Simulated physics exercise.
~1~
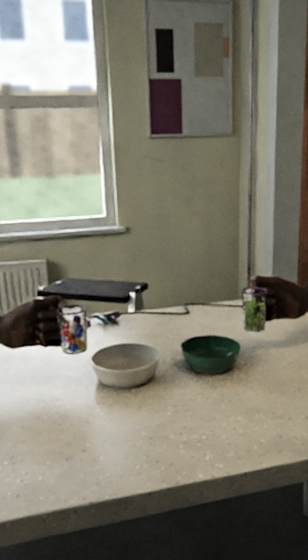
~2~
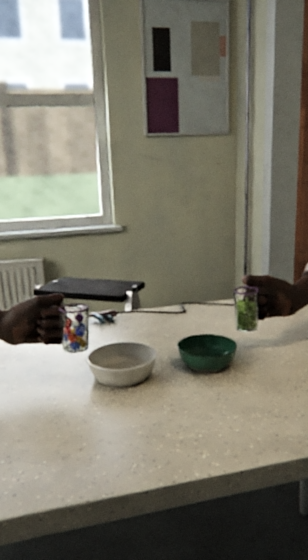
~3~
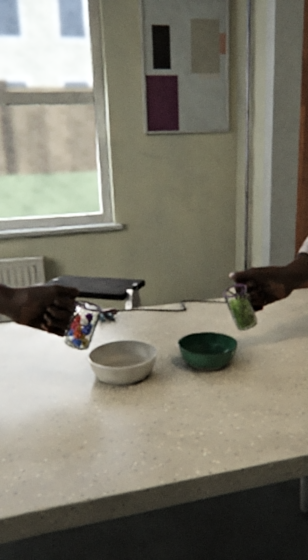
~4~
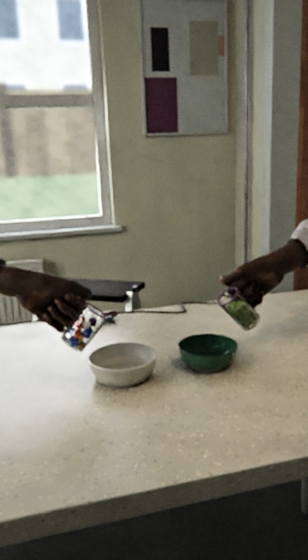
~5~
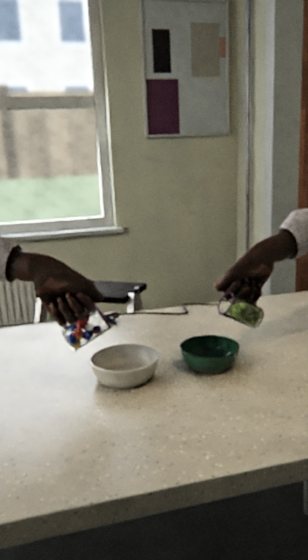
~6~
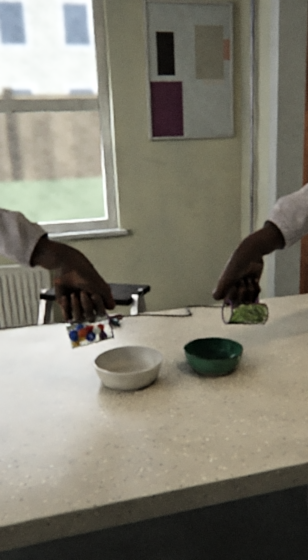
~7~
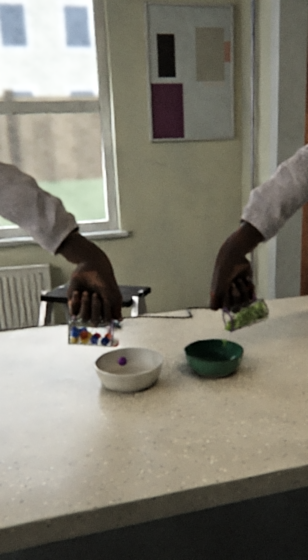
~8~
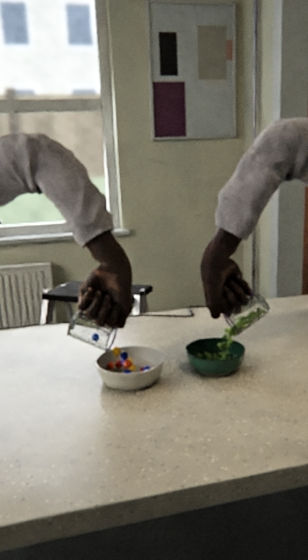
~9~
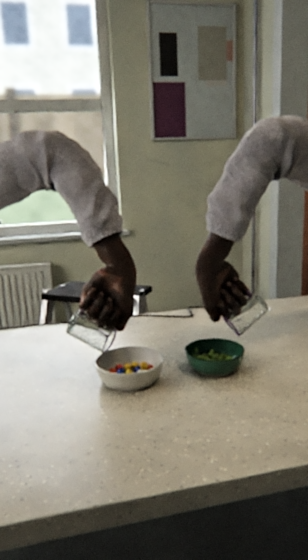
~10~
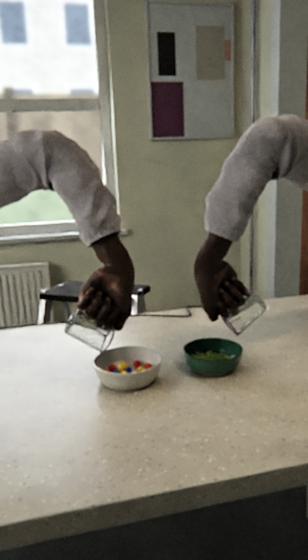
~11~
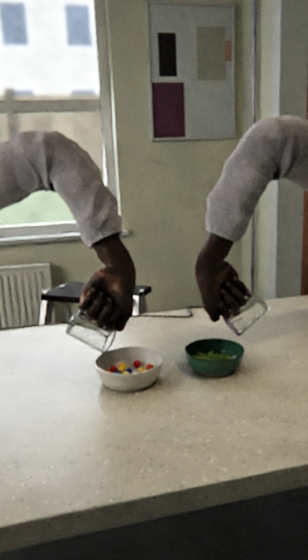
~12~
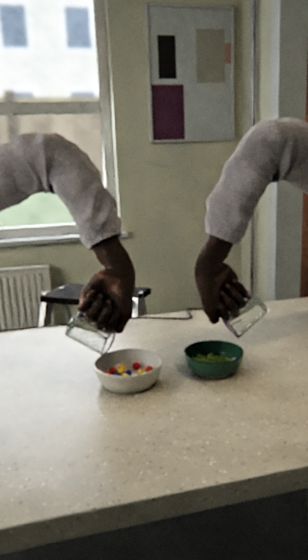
Two hands tip clear cups, pouring colourful pieces into a white bowl and green bits into a green bowl.
